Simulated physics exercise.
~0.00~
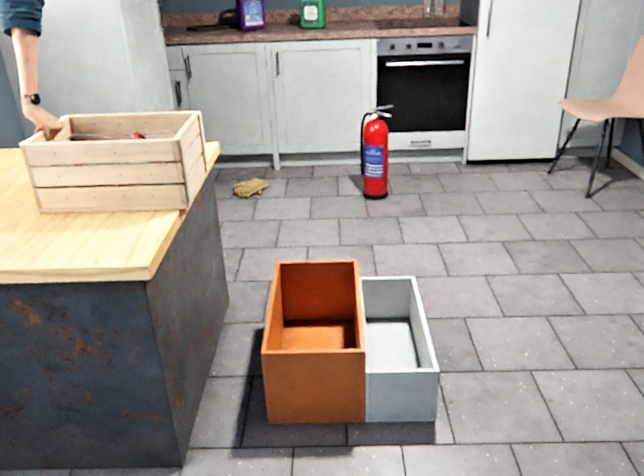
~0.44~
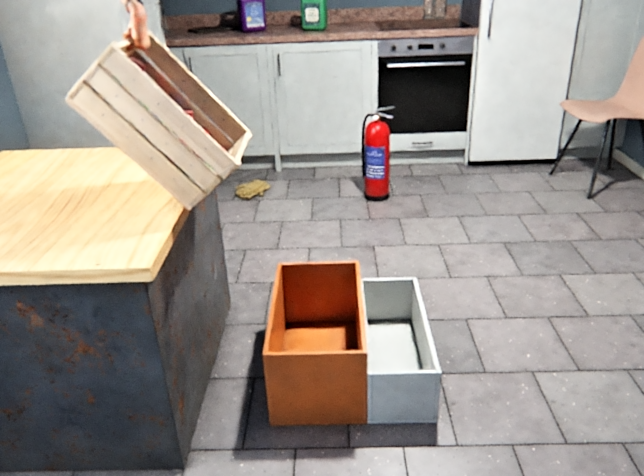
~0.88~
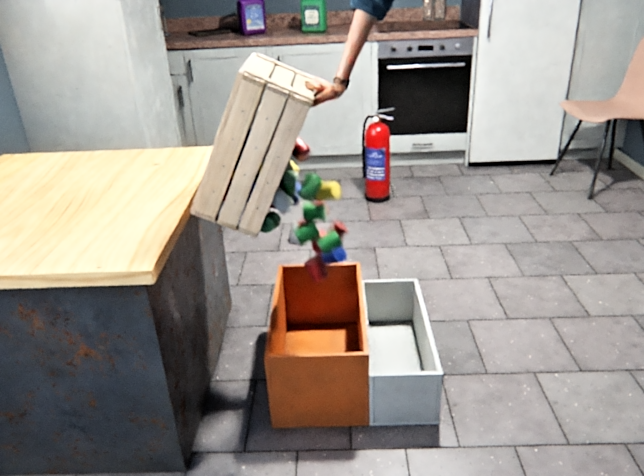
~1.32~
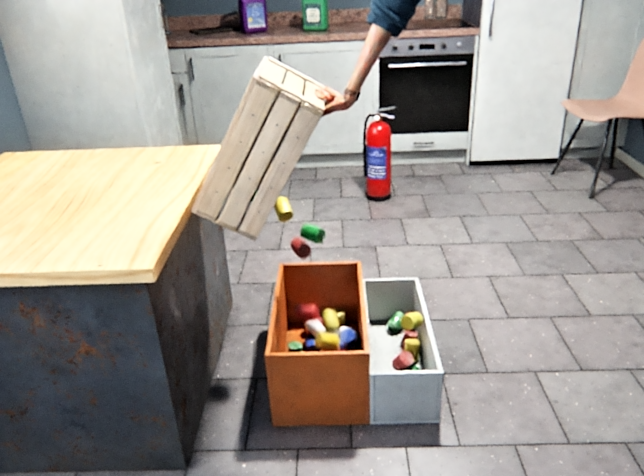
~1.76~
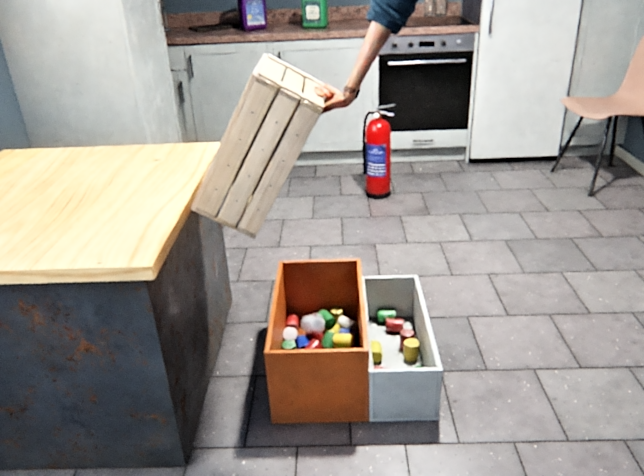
The clip opens in a kitchen, where a hand holds a wooden tote at the end of a bench, above an empty orange tub and a white box standing side by side on the tiled floor. The hand lifts the tote's back end, tipping it over its front edge toward the right. As it turns steeply, colourful spice jars tumble out in a loose stream. They land in both containers while the last few drop through the air. Finally the tote is held still, upended, with most of the jars in the orange tub and a smaller group in the white box.
